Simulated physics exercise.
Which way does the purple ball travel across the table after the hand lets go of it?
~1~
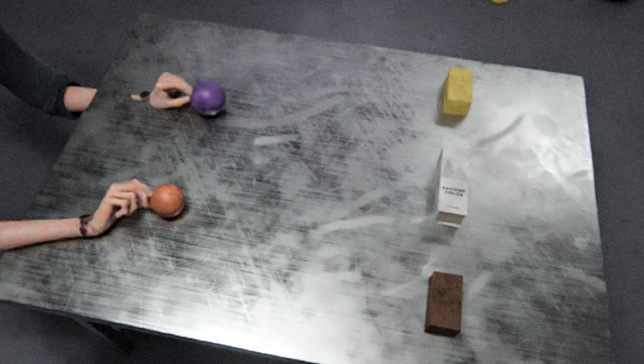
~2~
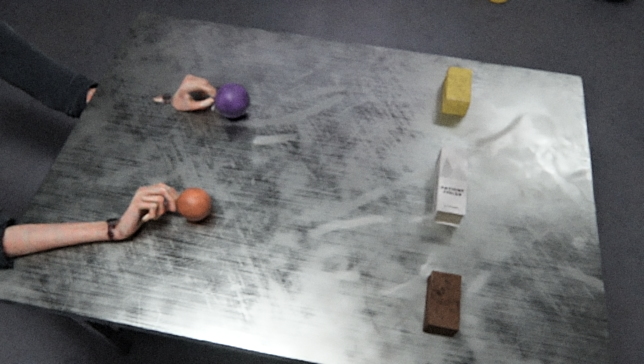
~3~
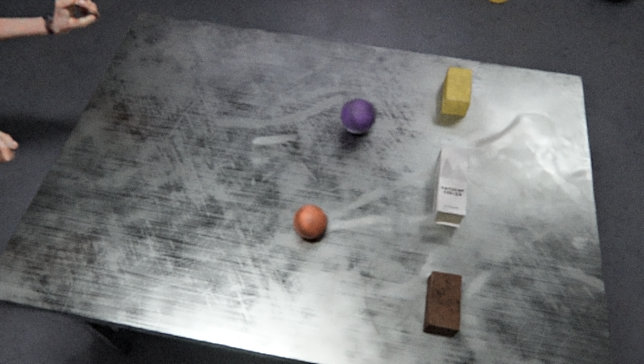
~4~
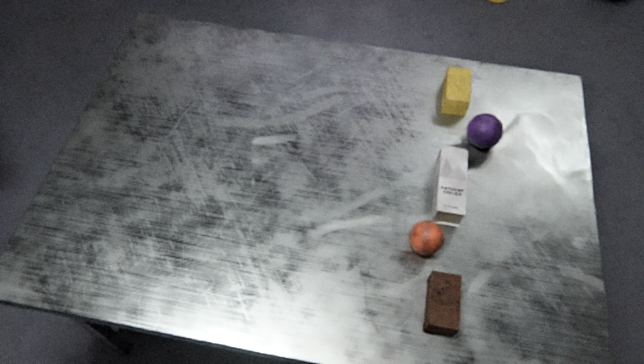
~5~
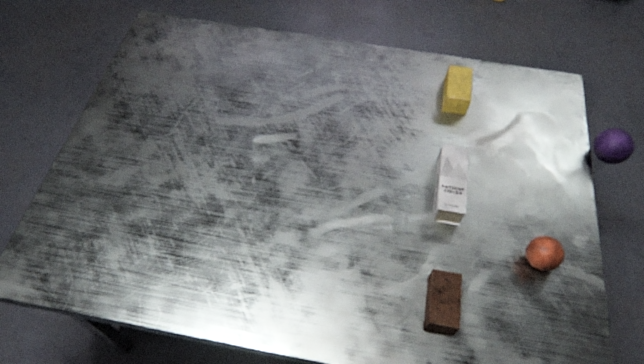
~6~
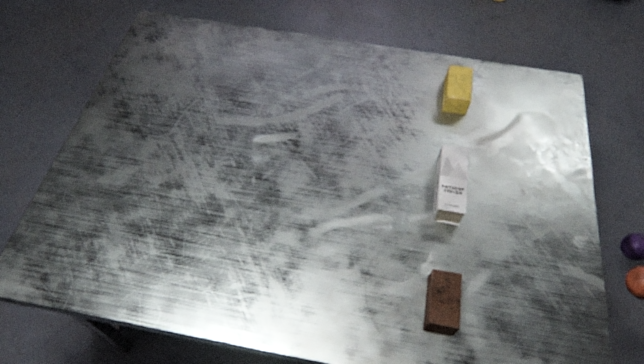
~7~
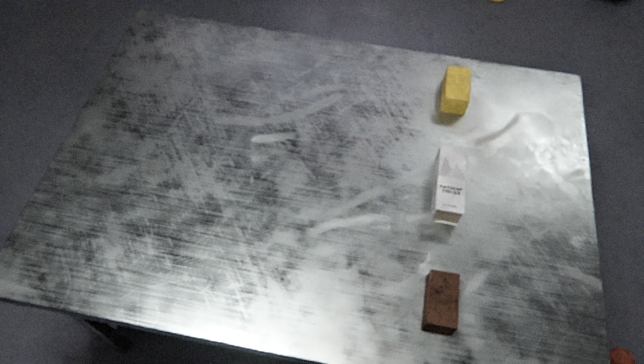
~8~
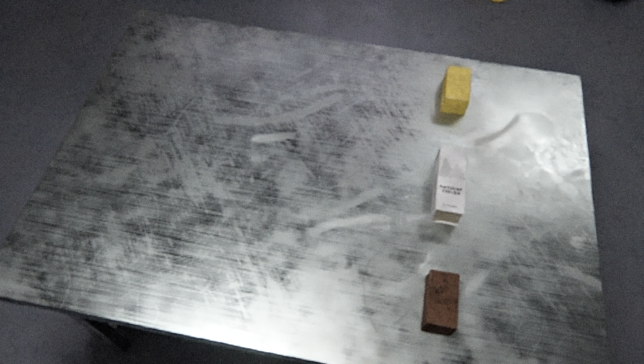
The purple ball rolls to the right across the table, passing between the yellow block and the white object.
